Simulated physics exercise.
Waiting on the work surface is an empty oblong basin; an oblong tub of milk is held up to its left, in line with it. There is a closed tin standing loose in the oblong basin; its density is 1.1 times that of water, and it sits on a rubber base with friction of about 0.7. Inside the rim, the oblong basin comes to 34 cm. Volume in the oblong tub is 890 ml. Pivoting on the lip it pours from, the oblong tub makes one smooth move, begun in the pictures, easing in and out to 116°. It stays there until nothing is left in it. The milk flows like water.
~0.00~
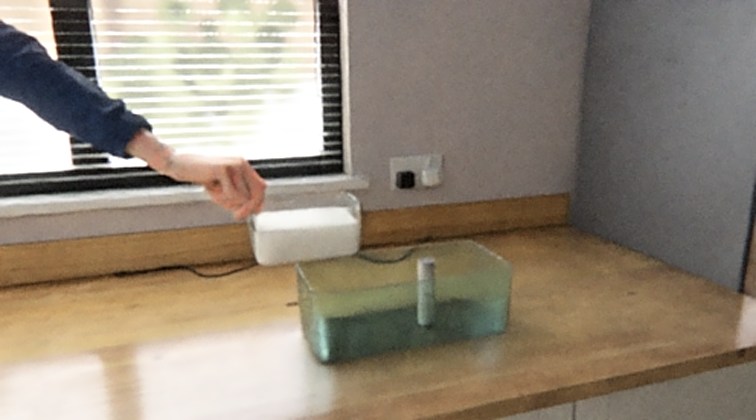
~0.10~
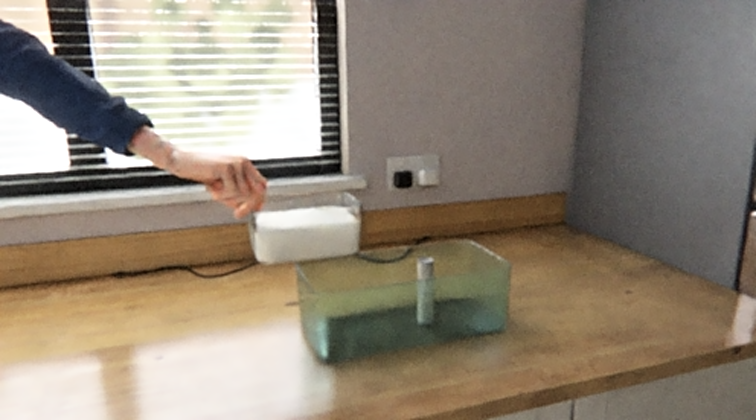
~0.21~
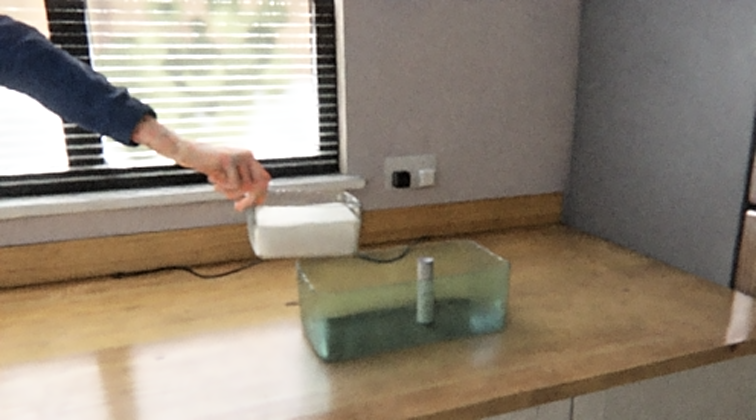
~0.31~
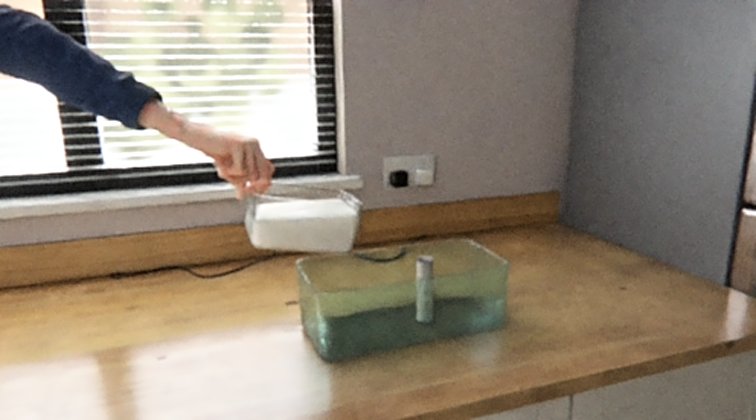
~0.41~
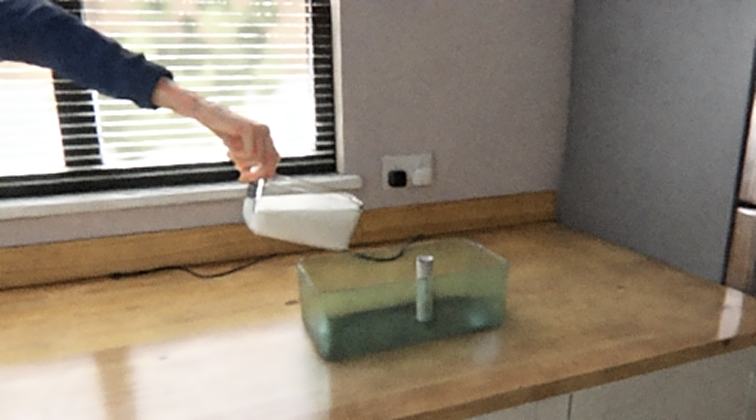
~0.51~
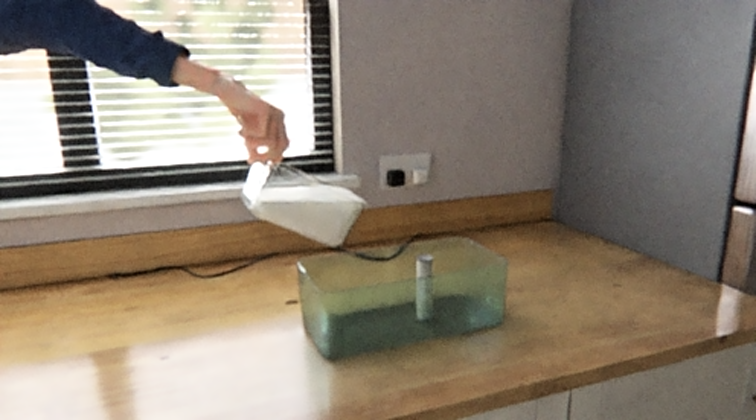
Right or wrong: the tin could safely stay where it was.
Wrong, it goes over.
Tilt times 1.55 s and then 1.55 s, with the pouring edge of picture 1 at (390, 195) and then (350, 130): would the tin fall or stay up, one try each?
Run one: It does not tip. Run two: It does not tip.
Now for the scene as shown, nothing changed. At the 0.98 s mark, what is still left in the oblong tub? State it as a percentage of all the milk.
Around 28 percent.
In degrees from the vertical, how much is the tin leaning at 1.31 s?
Tilt: Around 15°.
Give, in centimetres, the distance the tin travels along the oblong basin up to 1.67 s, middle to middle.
The tin is about 6 cm from where it started.
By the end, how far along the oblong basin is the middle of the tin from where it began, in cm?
All told, the tin's centre has moved close to 6.5 cm.
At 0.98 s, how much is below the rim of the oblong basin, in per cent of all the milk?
I'd estimate some 40 percent of the liquid.
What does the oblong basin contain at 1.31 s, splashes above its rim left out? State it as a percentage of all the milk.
Roughly 90 per cent.
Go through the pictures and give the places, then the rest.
The first picture shows tilt 0°; pouring edge (354, 199); surface from (252, 223) to (351, 213); the oblong basin's rim runs from (303, 278) to (492, 254); the tin's top is at (426, 263).
The second picture shows tilt 1°; pouring edge (354, 199); surface from (253, 223) to (351, 213).
The third picture shows tilt 5°; pouring edge (354, 200); surface from (253, 219) to (350, 210).
The fourth picture shows tilt 11°; pouring edge (354, 200); surface from (251, 214) to (350, 205).
The fifth picture shows tilt 19°; pouring edge (354, 200); surface from (250, 206) to (352, 199).
The sixth picture shows tilt 29°; pouring edge (355, 200); surface from (249, 195) to (353, 193); 2 per cent is over the edge.
By 0.98 s the tilt is 81° and 27 per cent is still to pour; the tin stands where it began.
By 1.31 s the tilt is 109° and 3 per cent is still to pour; the tin leans 14°.
By 1.67 s the tilt is 116° and 0 per cent is still to pour; the tin lies on its side.
By 2.05 s the tilt is 116° and 0 per cent is still to pour; the tin lies on its side.
At rest the tin lies on its side.
